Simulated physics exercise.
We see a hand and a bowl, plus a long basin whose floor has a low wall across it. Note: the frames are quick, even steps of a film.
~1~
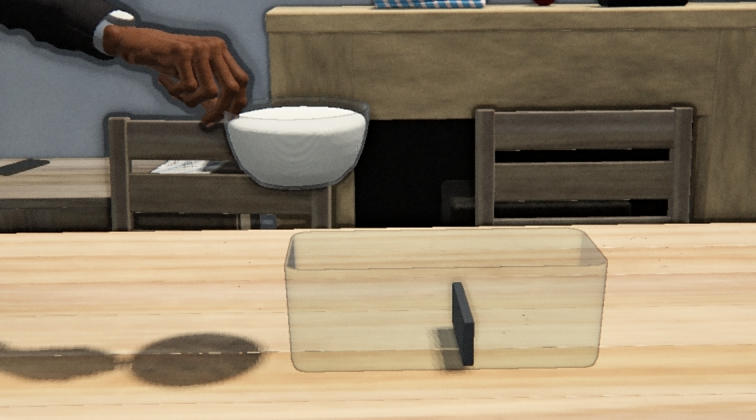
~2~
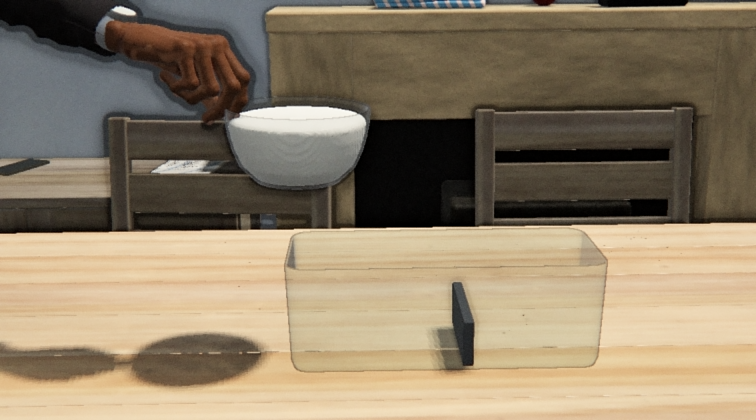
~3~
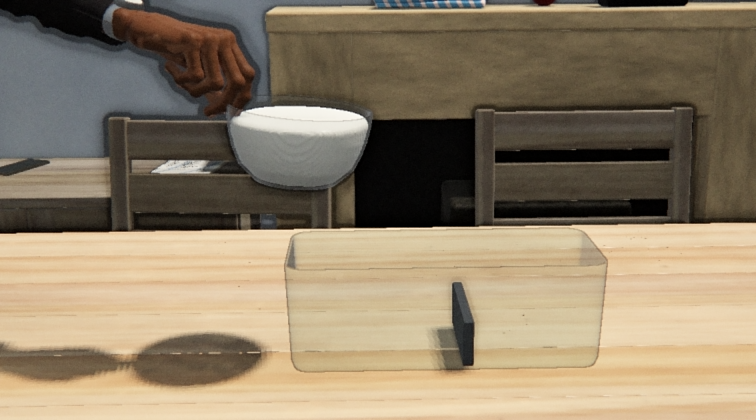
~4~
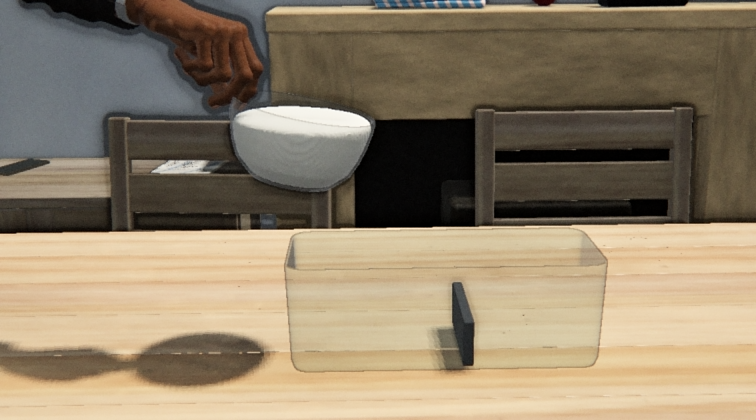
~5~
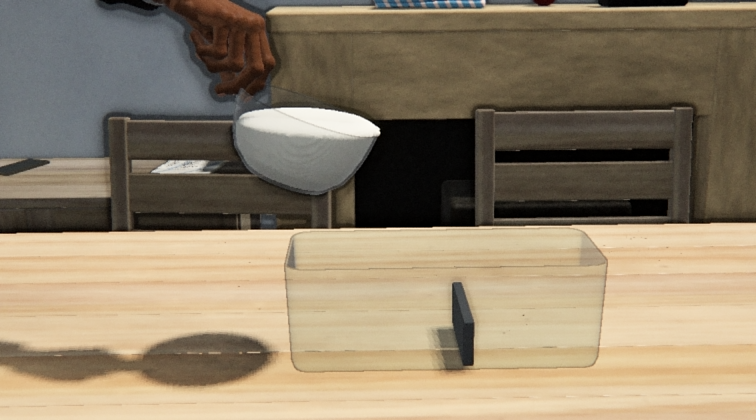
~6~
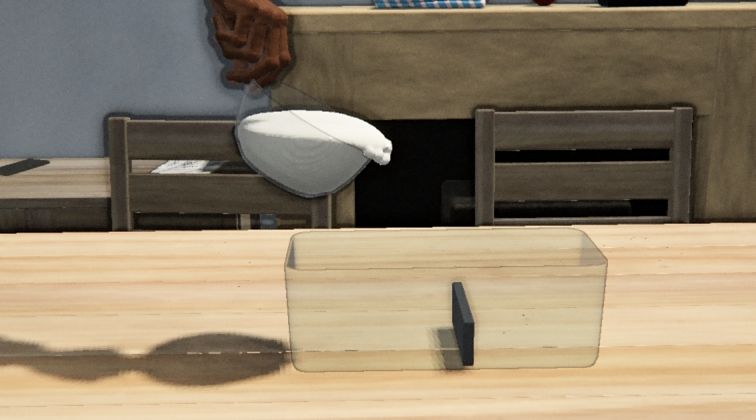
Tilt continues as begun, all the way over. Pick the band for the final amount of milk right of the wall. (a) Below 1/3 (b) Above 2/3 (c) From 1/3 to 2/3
Below 1/3 (a).
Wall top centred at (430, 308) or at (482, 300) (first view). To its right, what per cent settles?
That'd be about 40 percent for the first and about 10 percent for the other.
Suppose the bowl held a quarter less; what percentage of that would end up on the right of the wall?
I'd say roughly 10 percent.
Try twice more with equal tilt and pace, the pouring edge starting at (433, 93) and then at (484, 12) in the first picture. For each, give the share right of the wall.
Roughly 65 in a hundred the first time and 75 in a hundred the second.
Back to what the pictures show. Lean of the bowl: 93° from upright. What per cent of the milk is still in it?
About 20 per cent.
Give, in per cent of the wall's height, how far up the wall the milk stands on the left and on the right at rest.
Levels: Left around 60 per cent, right around 10 per cent.
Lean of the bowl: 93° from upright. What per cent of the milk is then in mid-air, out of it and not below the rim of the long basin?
Share: Approx. 30 %.
A moment on, the bowl is tipped on its side and 20 per cent is still to pour, 49 is left of the wall and 0 right of it.
Next, the bowl is tipped right over and 0 per cent is still to pour, 88 is left of the wall and 3 right of it.
Then the bowl is tipped right over and 0 per cent is still to pour, 86 is left of the wall and 10 right of it.
Later the bowl is tipped right over and 0 per cent is still to pour, 85 is left of the wall and 11 right of it.
Finally, 85 per cent lies left of the wall, 11 right of it and 4 outside.
